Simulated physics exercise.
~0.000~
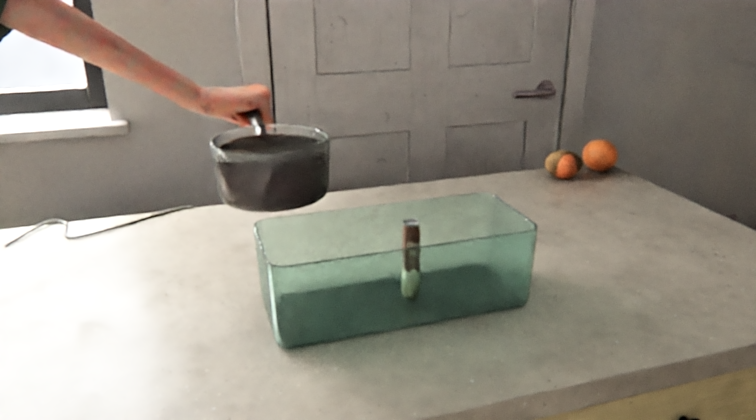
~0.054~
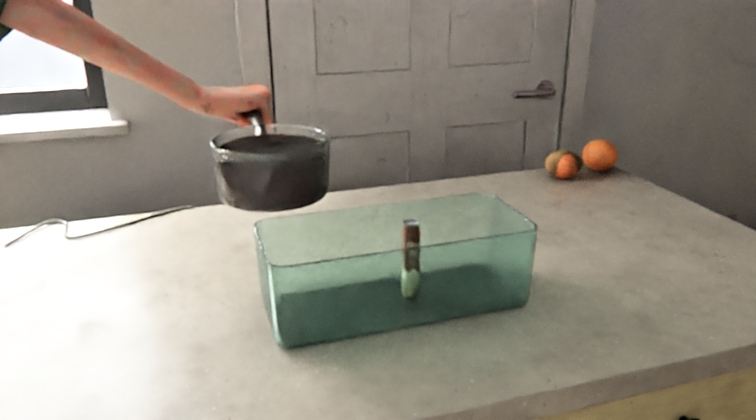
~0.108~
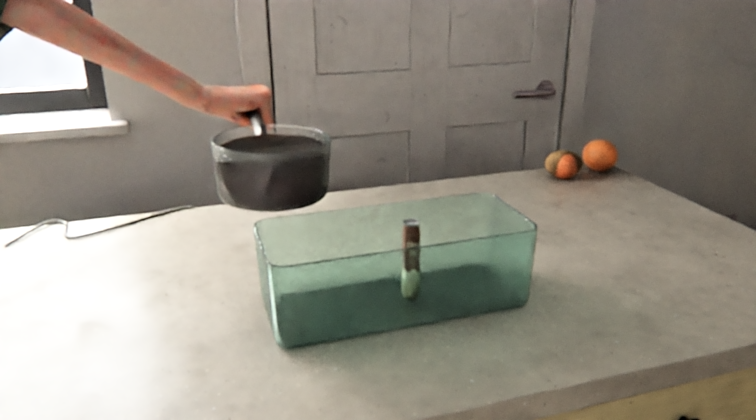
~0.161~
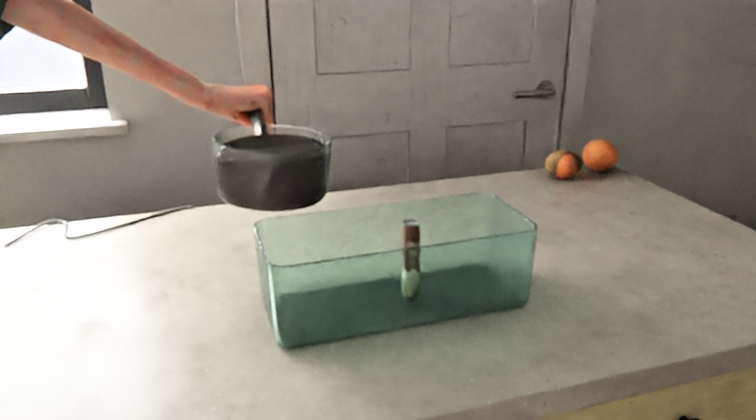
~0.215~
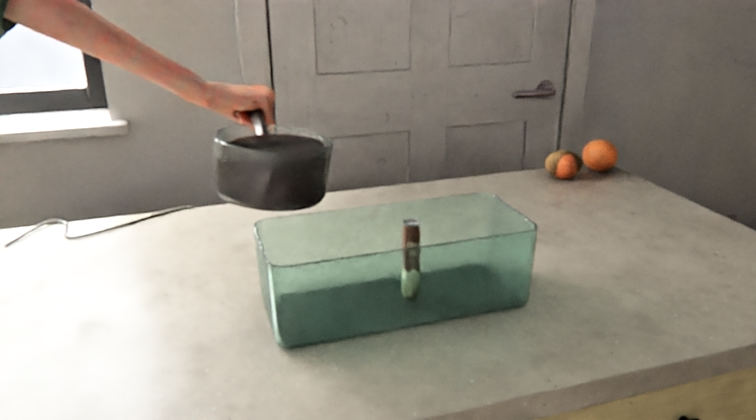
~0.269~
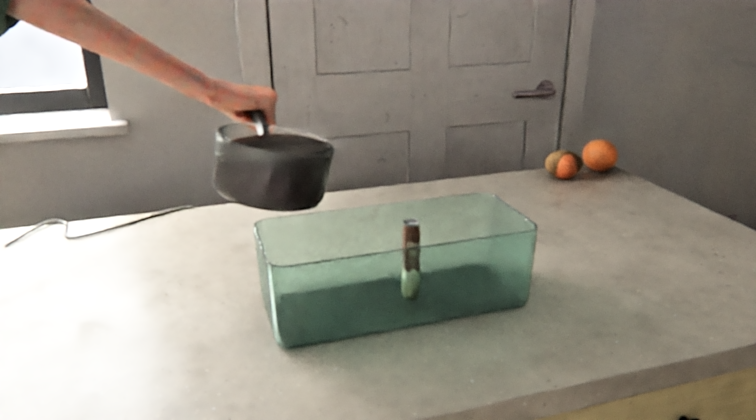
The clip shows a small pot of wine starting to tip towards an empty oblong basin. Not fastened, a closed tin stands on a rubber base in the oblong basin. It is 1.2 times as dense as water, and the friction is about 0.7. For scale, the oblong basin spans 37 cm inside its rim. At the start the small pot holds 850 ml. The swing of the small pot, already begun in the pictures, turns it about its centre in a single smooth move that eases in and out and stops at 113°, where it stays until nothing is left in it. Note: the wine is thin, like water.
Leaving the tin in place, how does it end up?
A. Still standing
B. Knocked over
Option A: Still standing.
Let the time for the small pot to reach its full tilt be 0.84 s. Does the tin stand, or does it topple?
Result: Tin upright.
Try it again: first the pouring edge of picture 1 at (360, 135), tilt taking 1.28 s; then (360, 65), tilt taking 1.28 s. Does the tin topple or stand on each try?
Try 1: Tipped over; try 2: Still standing.
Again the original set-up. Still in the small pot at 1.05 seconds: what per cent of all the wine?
Remaining share: Approx. 6 %.
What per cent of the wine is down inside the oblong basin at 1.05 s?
Around 90 per cent of the whole.
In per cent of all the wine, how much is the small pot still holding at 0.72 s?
Near 48 in a hundred.
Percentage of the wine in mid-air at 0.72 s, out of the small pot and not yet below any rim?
It comes to roughly 28 per cent.
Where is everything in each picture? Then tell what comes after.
Tilt 0°; pouring edge (326, 136); surface from (215, 152) to (324, 141); the oblong basin's rim runs from (261, 244) to (514, 210); the tin's top is at (411, 226), in the first frame.
Tilt 1°; pouring edge (327, 136); surface from (215, 151) to (324, 142), in the second frame.
Tilt 2°; pouring edge (327, 137); surface from (215, 151) to (324, 143), in the third frame.
Tilt 4°; pouring edge (328, 140); surface from (216, 151) to (325, 143), in the fourth frame.
Tilt 8°; pouring edge (330, 143); surface from (217, 151) to (326, 143), in the fifth frame.
Tilt 12°; pouring edge (331, 147); surface from (217, 153) to (328, 143), in the sixth frame.
After 0.72 s the tilt is 68° and 48 per cent is still to pour; the tin stands where it began.
After 1.05 s the tilt is 105° and 6 per cent is still to pour; the tin stands where it began.
After 1.40 s the tilt is 113° and 0 per cent is still to pour; the tin stands where it began.
After 1.78 s the tilt is 113° and 0 per cent is still to pour; the tin stands where it began.
In the end the tin stands where it began.
